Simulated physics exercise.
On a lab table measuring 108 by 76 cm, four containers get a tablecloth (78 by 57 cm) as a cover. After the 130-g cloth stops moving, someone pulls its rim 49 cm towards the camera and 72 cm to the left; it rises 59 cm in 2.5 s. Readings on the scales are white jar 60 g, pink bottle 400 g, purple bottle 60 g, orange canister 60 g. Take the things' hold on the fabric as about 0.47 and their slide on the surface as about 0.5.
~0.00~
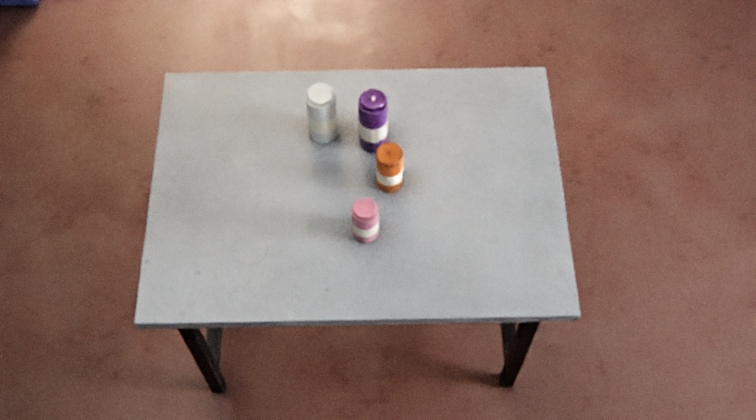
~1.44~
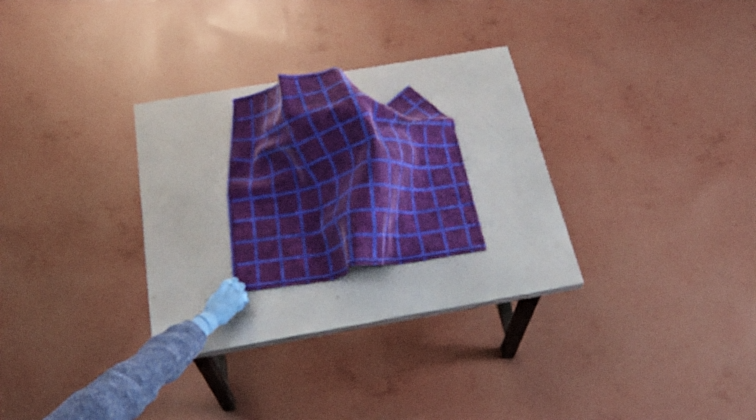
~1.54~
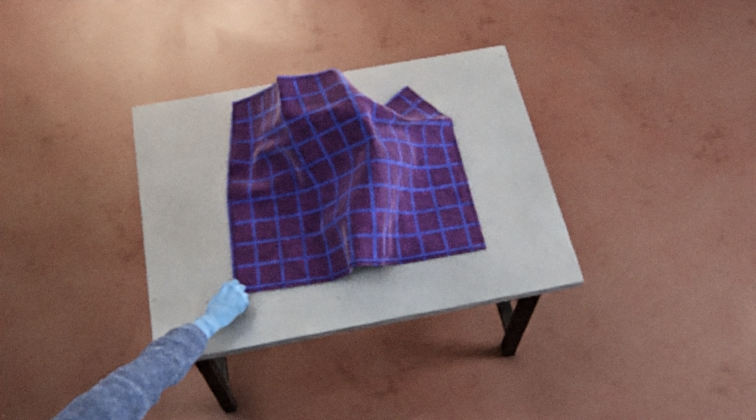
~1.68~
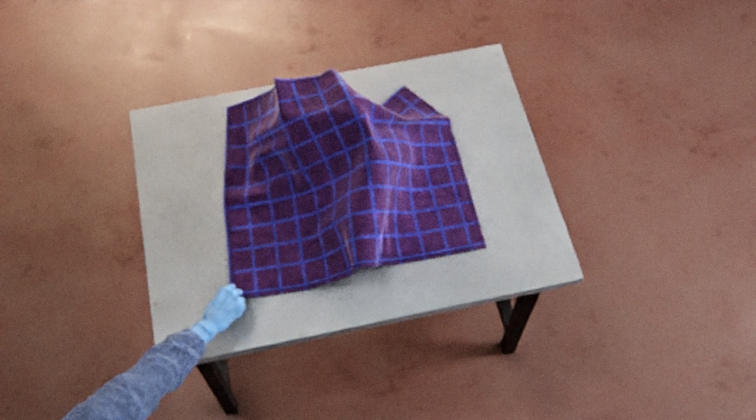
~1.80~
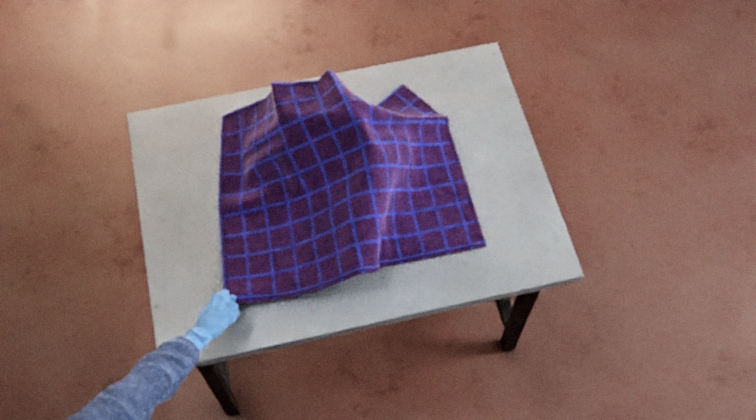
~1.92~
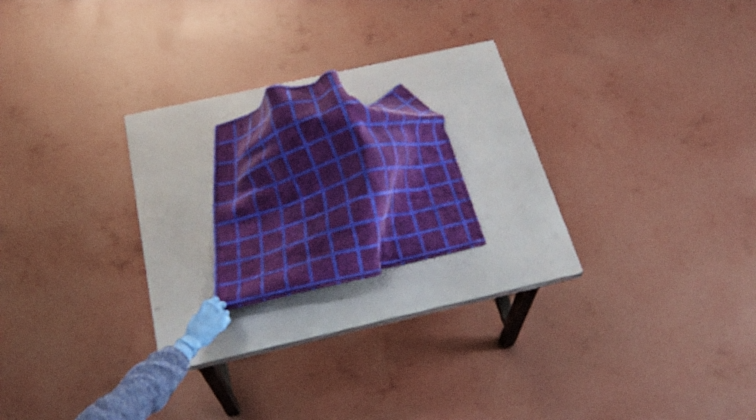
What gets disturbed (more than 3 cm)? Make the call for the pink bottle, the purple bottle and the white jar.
The pink bottle holds its ground. The purple bottle fails to hold its ground. The white jar holds its ground.
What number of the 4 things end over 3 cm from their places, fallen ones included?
Count recorded: 2.
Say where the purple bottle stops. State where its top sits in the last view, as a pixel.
At about (332, 182).
At 2.5 s, middle of the tablecloth at (299, 248); purple bottle on its side, 13 cm off its start, orange canister on its side, 9 cm off its start.
At 3.0 s, middle of the tablecloth at (200, 323); purple bottle on its side, 14 cm off its start, orange canister on its side, 11 cm off its start.
At 3.5 s, middle of the tablecloth at a place out of view; purple bottle on its side, 14 cm off its start at (330, 181), orange canister on its side, 11 cm off its start at (352, 207).
At 4.0 s, middle of the tablecloth at a place out of view; purple bottle on its side, 15 cm off its start, orange canister on its side, 11 cm off its start.
At 4.8 s, middle of the tablecloth at a place out of view; purple bottle on its side, 15 cm off its start at (332, 182), white jar 1 cm off its start at (292, 111), pink bottle 0 cm off its start at (363, 213), orange canister on its side, 11 cm off its start at (352, 207).
